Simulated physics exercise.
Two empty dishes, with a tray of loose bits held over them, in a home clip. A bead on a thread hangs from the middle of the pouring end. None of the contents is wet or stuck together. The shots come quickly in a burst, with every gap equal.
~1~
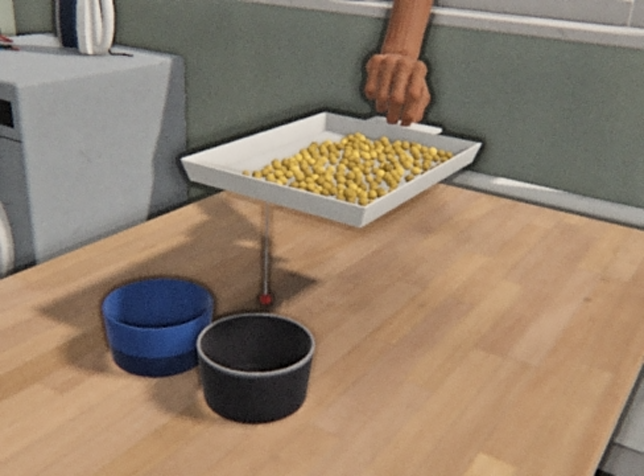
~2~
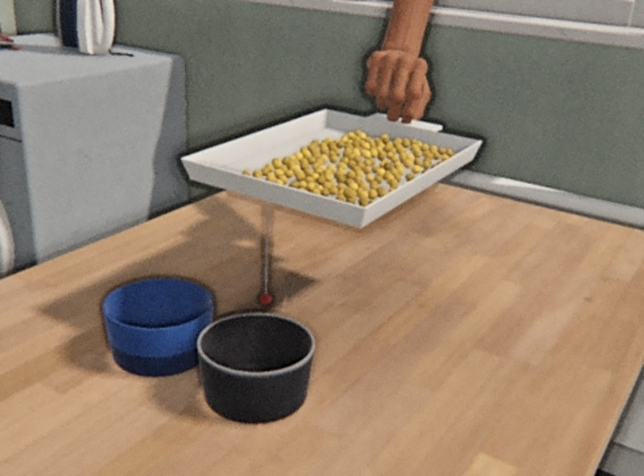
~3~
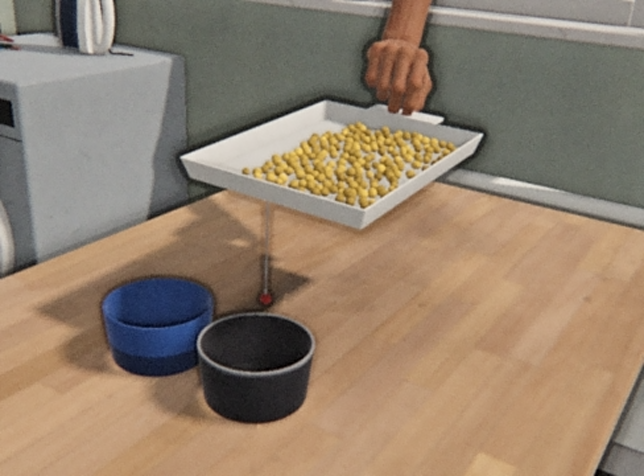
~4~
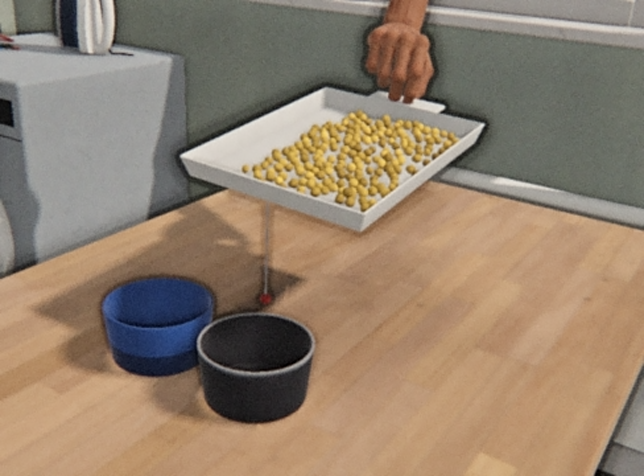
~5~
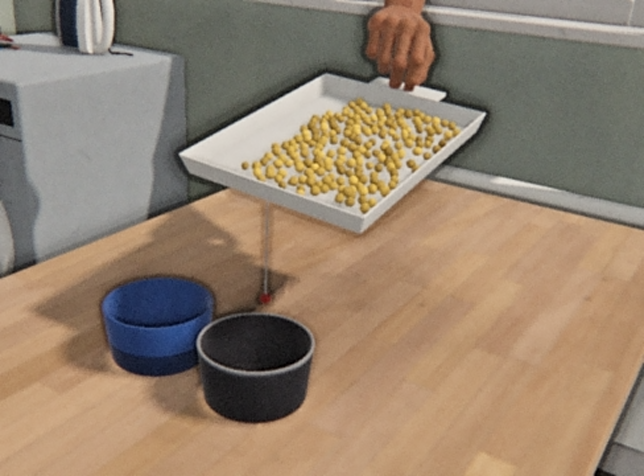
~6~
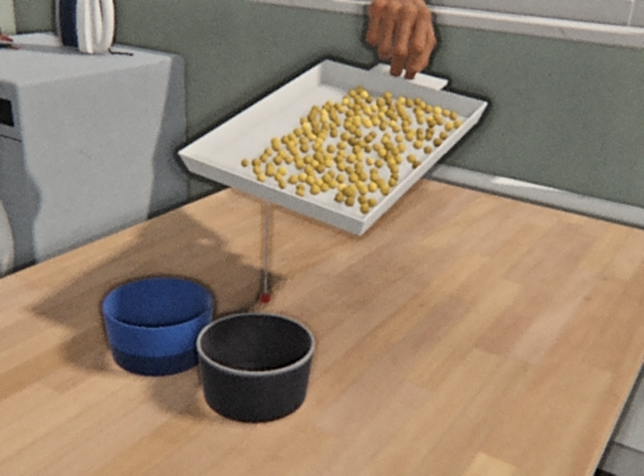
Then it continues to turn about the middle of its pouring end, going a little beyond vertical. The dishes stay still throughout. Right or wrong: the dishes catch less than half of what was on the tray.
Right - they catch less than half.
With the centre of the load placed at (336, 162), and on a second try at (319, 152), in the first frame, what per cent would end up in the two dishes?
Near 50 per cent and near 50 per cent.
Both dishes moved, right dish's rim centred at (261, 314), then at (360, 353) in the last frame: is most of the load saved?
The pair would catch the lesser share the first time and the greater share the second time.
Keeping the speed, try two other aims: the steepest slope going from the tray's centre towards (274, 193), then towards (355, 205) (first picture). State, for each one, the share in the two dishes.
Well, 80 percent for one and then 10 percent for the other.
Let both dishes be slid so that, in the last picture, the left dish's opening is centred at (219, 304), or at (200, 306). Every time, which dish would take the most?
The right-hand one the first time, the right-hand one the second.
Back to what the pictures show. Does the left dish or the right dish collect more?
The one in question is the right-side one.
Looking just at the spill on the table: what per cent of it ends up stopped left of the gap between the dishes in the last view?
I make it about 10 percent or so.
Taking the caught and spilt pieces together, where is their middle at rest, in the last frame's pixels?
It settles centred around (308, 413).
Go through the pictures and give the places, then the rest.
The first frame shows corners of the pouring end at (190, 159) and (362, 204), level; middle of the load at (351, 166), puffed corn balls; left dish at (120, 345); right dish at (219, 390); bead on its thread at (265, 299).
The second frame shows corners of the pouring end at (191, 158) and (362, 204), level; middle of the load at (352, 165).
The third frame shows corners of the pouring end at (190, 157) and (362, 206), tipped barely, lowest at the right corner; middle of the load at (352, 161).
The fourth frame shows corners of the pouring end at (190, 155) and (362, 209), tipped a little, lowest at the right corner; middle of the load at (352, 154).
The fifth frame shows corners of the pouring end at (189, 153) and (361, 212), tipped a little, lowest at the right corner; middle of the load at (352, 148).
The sixth frame shows corners of the pouring end at (188, 152) and (361, 215), tipped a little, lowest at the right corner; middle of the load at (352, 142); left dish at (120, 344); right dish at (219, 389).
Soon after the last picture, tray tipped steeply; all on the tray.
A little later, tray tipped right over; nearly all on the tray; a stray few in the right dish; a stray few outside both; a stray few in the air.
Later still, tray tipped past a quarter turn; about a third in the right dish; about two thirds outside both.
At rest, tray tipped past a quarter turn; about a third in the right dish; none in the left dish; about two thirds outside both.
